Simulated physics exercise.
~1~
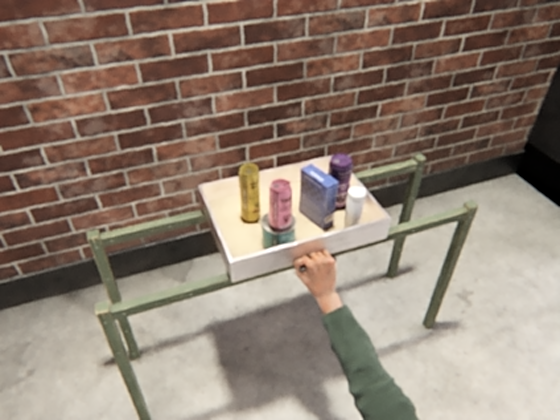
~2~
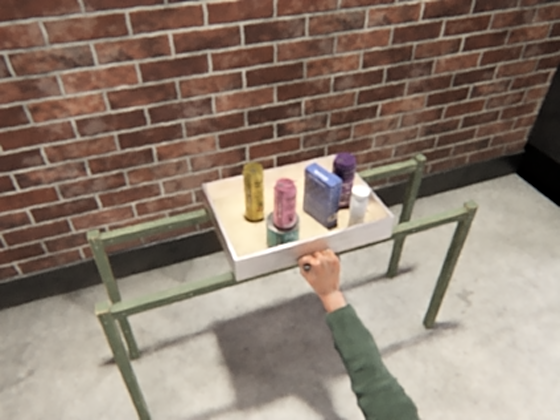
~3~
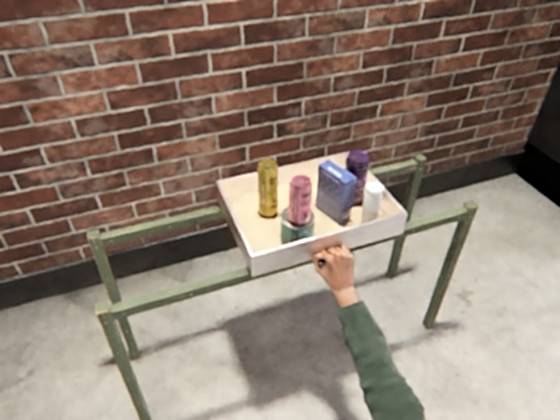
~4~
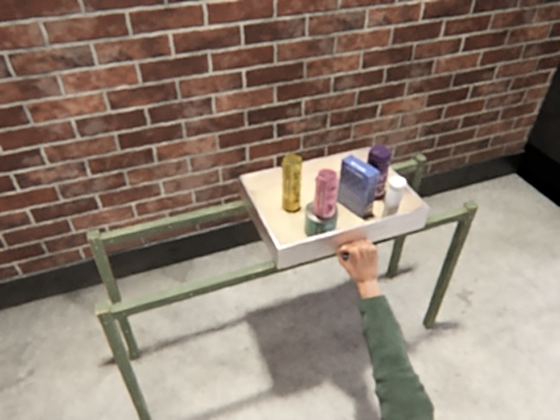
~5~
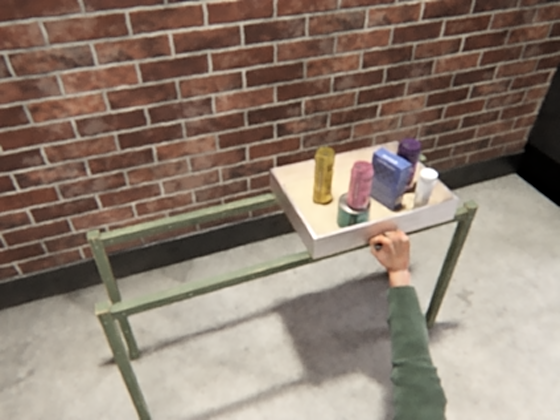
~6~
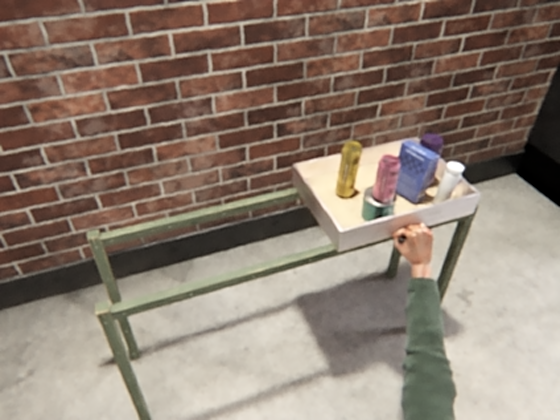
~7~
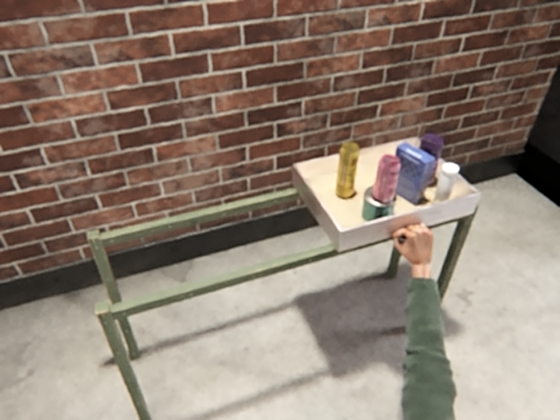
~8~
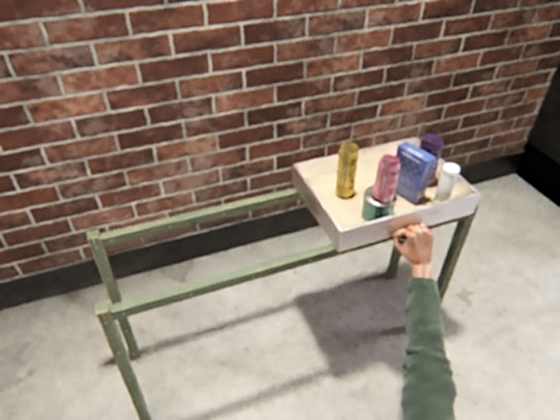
A shallow, pale tray slides along a green metal frame in front of a red brick wall, seen from above and in front by a still camera. On it stand a yellow can at the left, a pink can just behind a turquoise tub, a blue packet, a purple can towards the back and a white shaker at the right. A green-sleeved hand at the front edge moves the tray right, slowly, then faster. It halts at the frame's right end, where the blue packet leans briefly, then settles back. Everything ends upright on the still tray, the hand still there.
